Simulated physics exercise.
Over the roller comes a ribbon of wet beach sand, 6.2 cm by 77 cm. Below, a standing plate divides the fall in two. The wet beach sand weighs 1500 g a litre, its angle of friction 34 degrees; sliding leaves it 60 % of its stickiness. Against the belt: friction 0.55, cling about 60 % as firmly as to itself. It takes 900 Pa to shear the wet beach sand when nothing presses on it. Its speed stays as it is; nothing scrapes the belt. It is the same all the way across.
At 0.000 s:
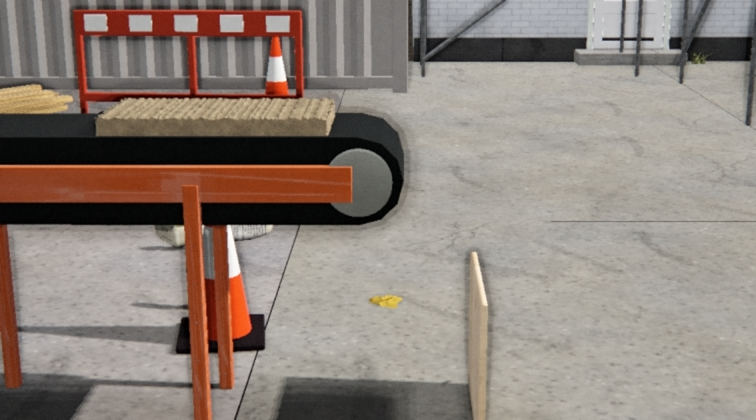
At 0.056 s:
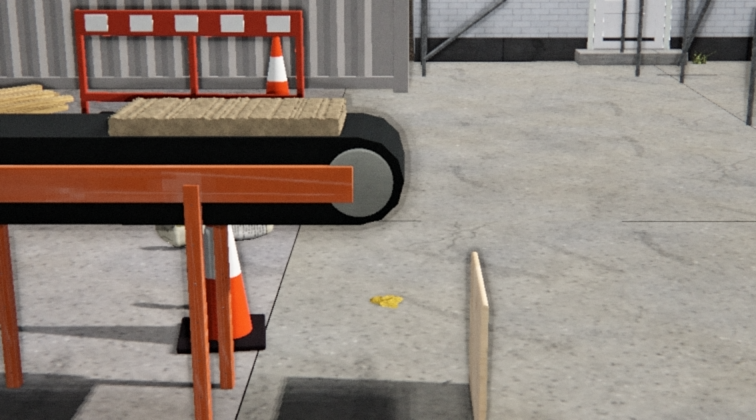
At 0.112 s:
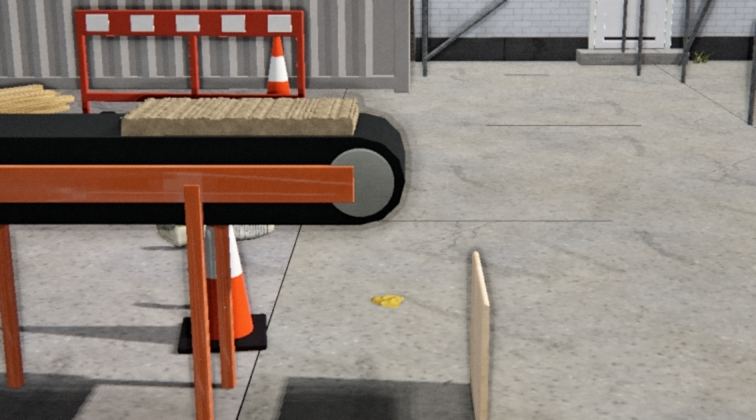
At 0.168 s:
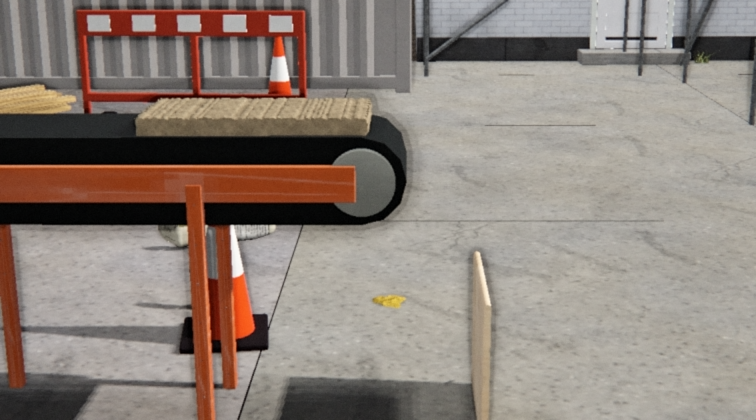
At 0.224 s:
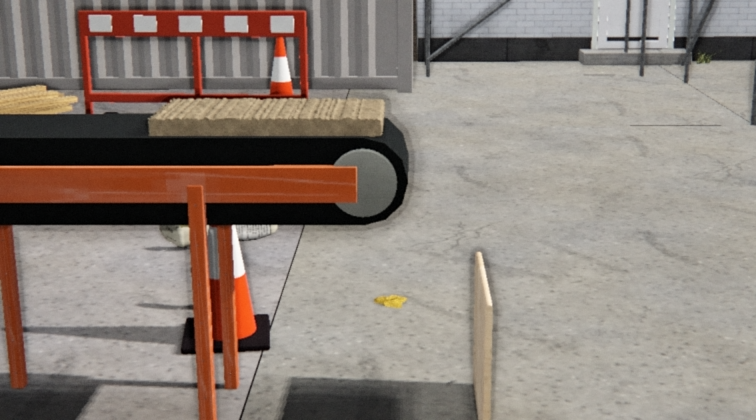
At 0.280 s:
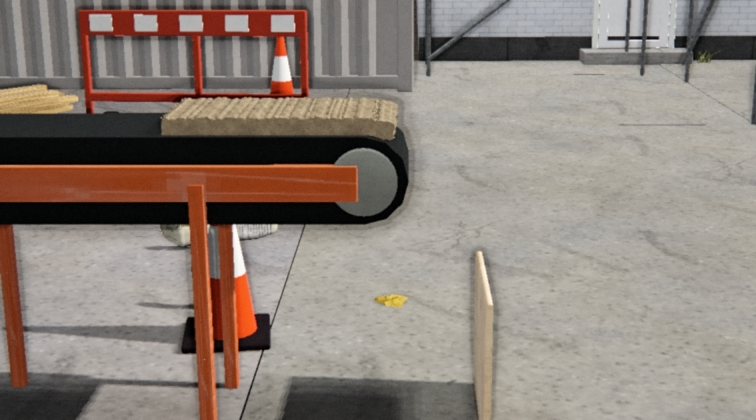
A black conveyor belt on an orange frame reaches in from the left of a grey concrete yard, seen from the side and slightly above. A tan, ridged slab of wet sand lies on it, with traffic cones, a red-and-white barrier and an upright pale board around. The slab slides steadily right until its front edge reaches over the end roller, while the view barely shifts.
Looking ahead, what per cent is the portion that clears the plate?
The portion that clears the plate is near 8 %.
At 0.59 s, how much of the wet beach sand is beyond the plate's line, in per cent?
About 0 %.
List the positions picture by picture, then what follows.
Leading edge of the wet beach sand at (327, 123), in the first picture.
Leading edge of the wet beach sand at (340, 123), in the second picture.
Leading edge of the wet beach sand at (353, 123), in the third picture.
Leading edge of the wet beach sand at (367, 133), 3 % of it past the top of the roller, in one piece, in the fourth picture.
Leading edge of the wet beach sand at (381, 125), 8 % of it past the top of the roller, in one piece, in the fifth picture.
Leading edge of the wet beach sand at (395, 128), 13 % of it past the top of the roller, cracking, in the sixth picture.
After 0.59 s, 0 % is beyond the plate's line.
After 0.96 s, 3 % is beyond the plate's line.
After 1.32 s, 6 % is beyond the plate's line.
After 1.69 s, 8 % is beyond the plate's line.
After 2.97 s, at the end, 8 % is beyond the plate's line.
